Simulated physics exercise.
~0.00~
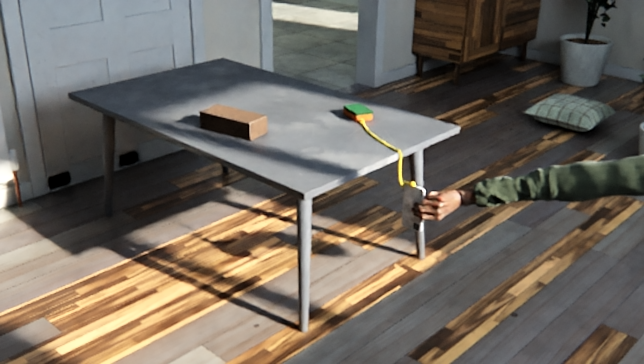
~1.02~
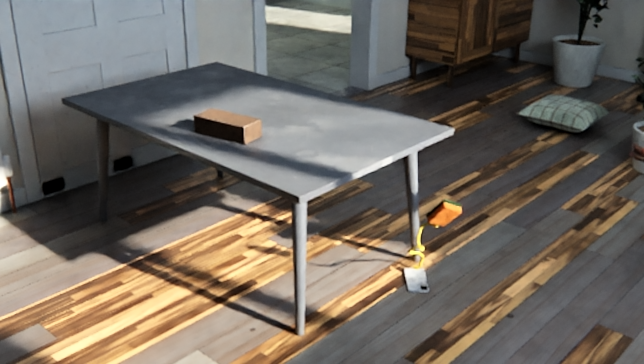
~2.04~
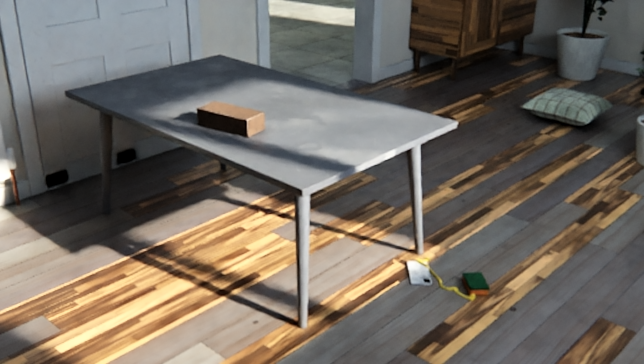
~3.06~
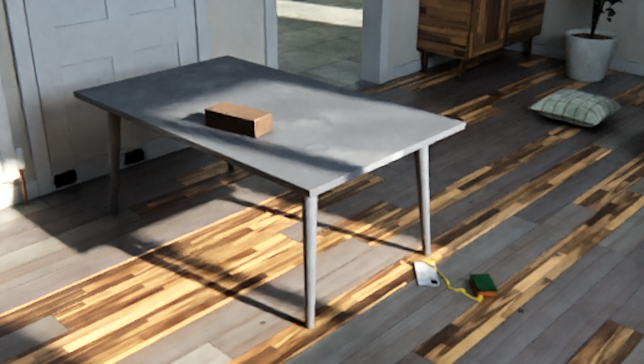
An arm in a green sleeve reaches in from the right, holding a white phone off the end of a grey table in a sunlit room with a wood plank floor, seen from slightly above. A yellow cord runs from the phone to a green and orange sponge near the table's right end, while a reddish-brown brick sits further left. The hand lets go and withdraws, and the phone drops to the floor. The cord drags the sponge over the edge, and it tumbles down. Phone and sponge end up lying on the floor, while the brick stays put.
